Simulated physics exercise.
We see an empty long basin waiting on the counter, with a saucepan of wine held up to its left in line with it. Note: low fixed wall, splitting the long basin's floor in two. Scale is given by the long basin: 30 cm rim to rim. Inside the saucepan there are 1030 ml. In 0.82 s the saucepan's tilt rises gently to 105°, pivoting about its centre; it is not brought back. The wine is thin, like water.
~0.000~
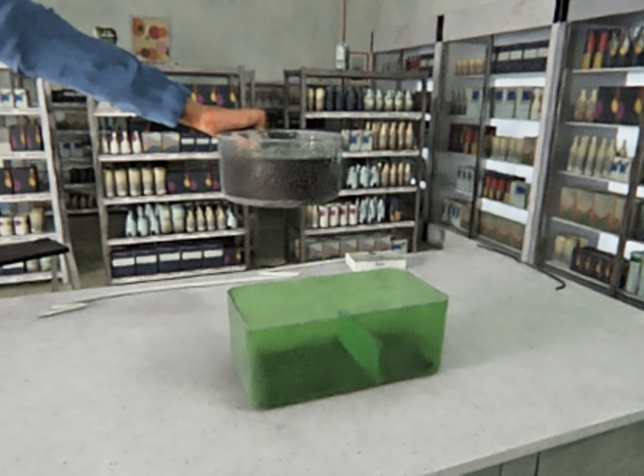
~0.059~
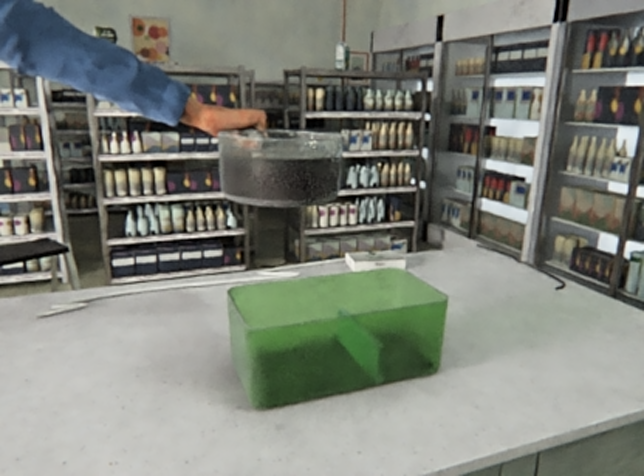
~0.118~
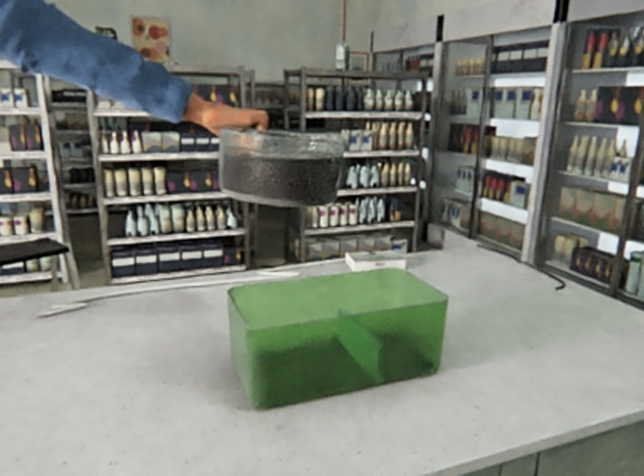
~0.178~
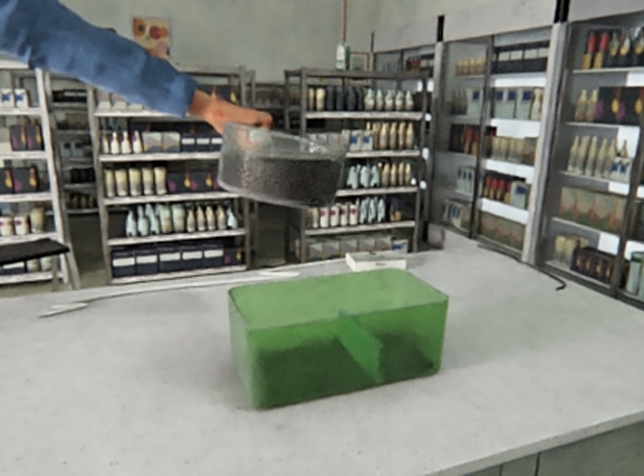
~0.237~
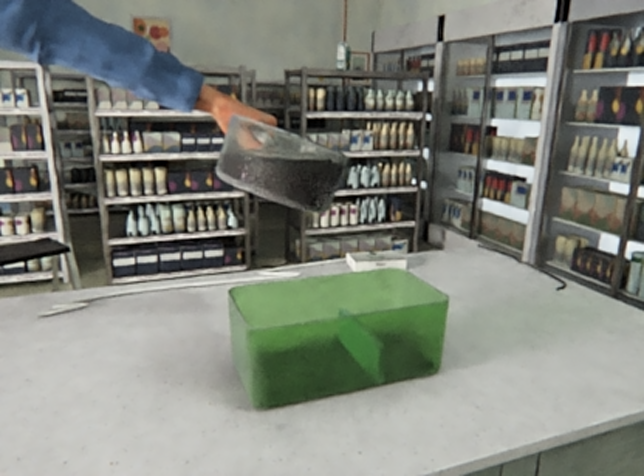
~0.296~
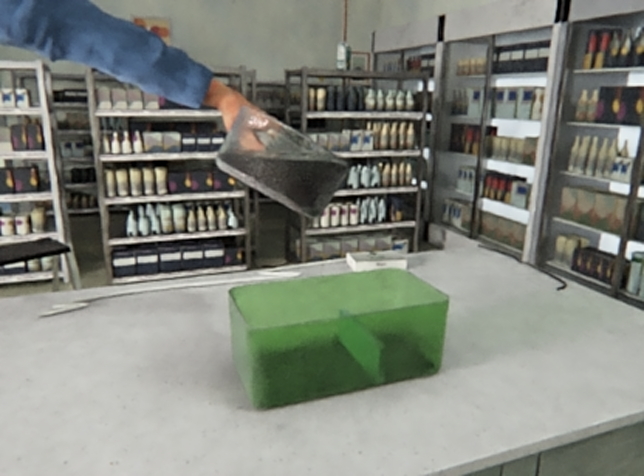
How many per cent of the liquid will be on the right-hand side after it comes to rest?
Some 52 per cent will be on the right-hand side.
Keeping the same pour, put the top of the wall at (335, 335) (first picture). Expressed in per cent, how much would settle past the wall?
Then roughly 85 per cent would end up there.
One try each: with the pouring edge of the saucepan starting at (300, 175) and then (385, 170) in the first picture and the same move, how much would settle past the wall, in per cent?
Try 1: Approx. 5 %; try 2: Approx. 75 %.
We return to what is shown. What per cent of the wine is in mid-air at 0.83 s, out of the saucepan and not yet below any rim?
It comes to some 16 percent of the total.
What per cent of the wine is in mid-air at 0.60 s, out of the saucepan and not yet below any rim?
Share: Roughly 50 per cent.
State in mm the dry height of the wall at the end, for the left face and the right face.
I'd say some 42 mm on the left and some 22 mm on the right.
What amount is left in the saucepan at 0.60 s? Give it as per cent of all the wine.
Some 34 % of it is still there.
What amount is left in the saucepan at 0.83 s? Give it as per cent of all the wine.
Close to 7 in a hundred.
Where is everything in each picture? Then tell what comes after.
It leans 0°; its right rim is at (337, 136); the wine meets the walls at (222, 155) and (333, 152); the long basin's rim runs from (236, 309) to (424, 283); the wall's top is at (360, 327), in the first picture.
It leans 1°; its right rim is at (337, 137); the wine meets the walls at (222, 155) and (333, 153), in the second picture.
It leans 5°; its right rim is at (339, 141); the wine meets the walls at (223, 154) and (334, 154), in the third picture.
It leans 12°; its right rim is at (341, 148); the wine meets the walls at (223, 154) and (335, 155), in the fourth picture.
It leans 20°; its right rim is at (342, 158); the wine meets the walls at (223, 154) and (339, 156), in the fifth picture.
It leans 30°; its right rim is at (342, 169); the wine meets the walls at (222, 152) and (341, 162); 1 per cent is over the edge, in the sixth picture.
By 0.60 s the tilt is 88° and 33 per cent is still to pour, 1 is left of the wall and 17 right of it.
By 0.83 s the tilt is 105° and 7 per cent is still to pour, 18 is left of the wall and 58 right of it.
By 1.06 s the tilt is 105° and 1 per cent is still to pour, 40 is left of the wall and 54 right of it.
By 1.32 s the tilt is 105° and 0 per cent is still to pour, 45 is left of the wall and 52 right of it.
At rest 45 per cent lies left of the wall, 52 right of it and 3 outside.
